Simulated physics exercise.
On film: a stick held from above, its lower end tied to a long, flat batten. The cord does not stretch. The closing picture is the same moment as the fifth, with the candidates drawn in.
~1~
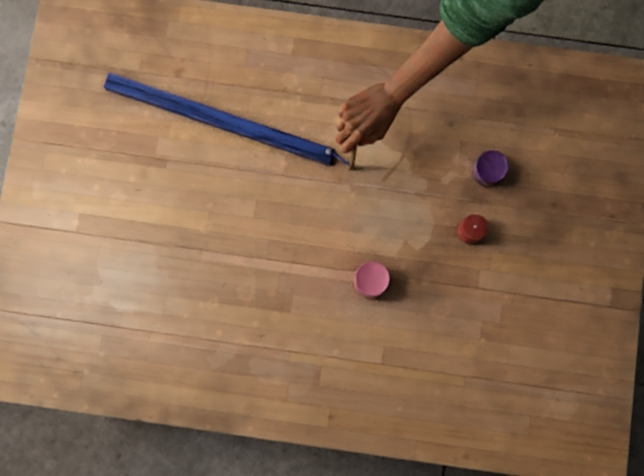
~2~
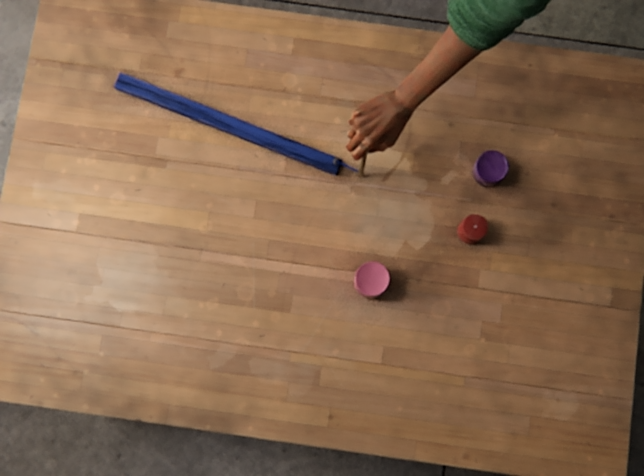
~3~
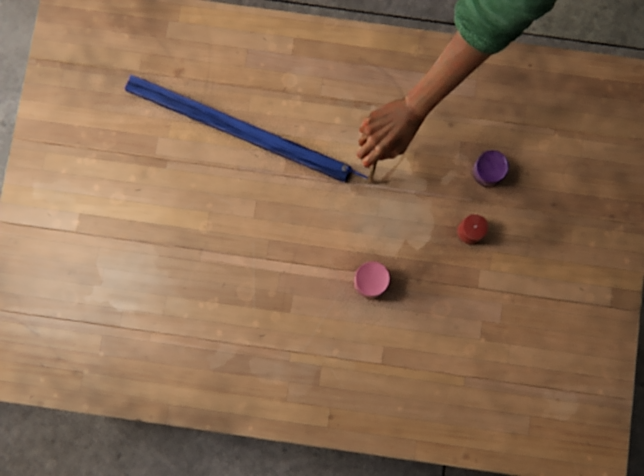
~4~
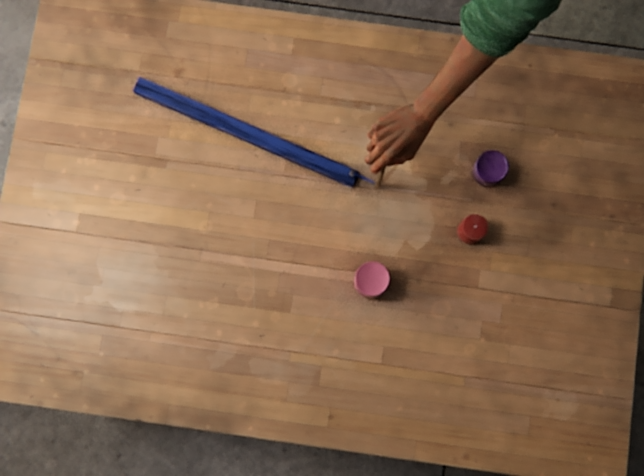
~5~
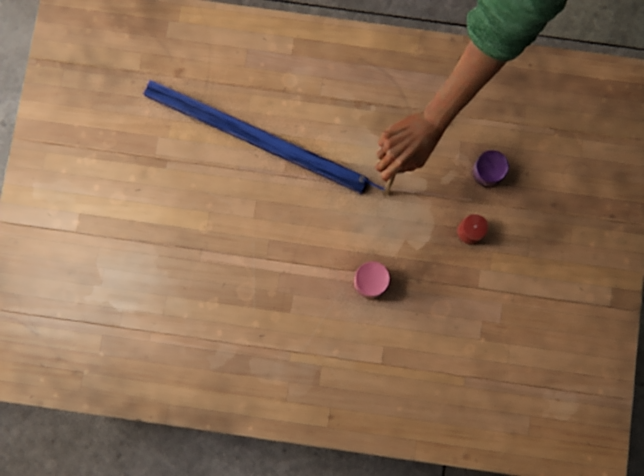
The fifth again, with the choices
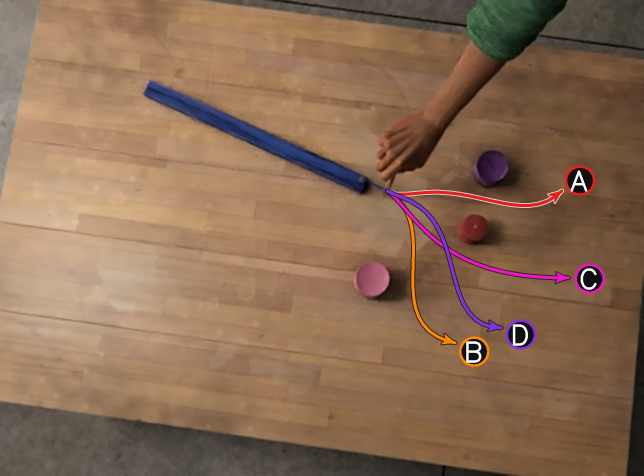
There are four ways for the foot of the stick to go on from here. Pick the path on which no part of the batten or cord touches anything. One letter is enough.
With D nothing is hit.
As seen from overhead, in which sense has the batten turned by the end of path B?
Clockwise.
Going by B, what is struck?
The pink jar.
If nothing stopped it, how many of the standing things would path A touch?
One.
On the marked copy, A from (387, 191) via (476, 197) to (562, 191); B from (387, 191) via (413, 272) to (455, 343); C from (387, 191) via (470, 261) to (569, 278); D from (387, 191) via (450, 261) to (501, 328).
Taking D. A third of the way, foot of the stick (439, 231), middle of the batten (311, 163).
Two thirds of the way, foot of the stick (461, 298), middle of the batten (351, 201).
When it is over, foot of the stick (508, 328), middle of the batten (391, 236); nothing has been touched.
As for the rest, A meets the purple tub; B meets the pink jar; C meets the red tin.
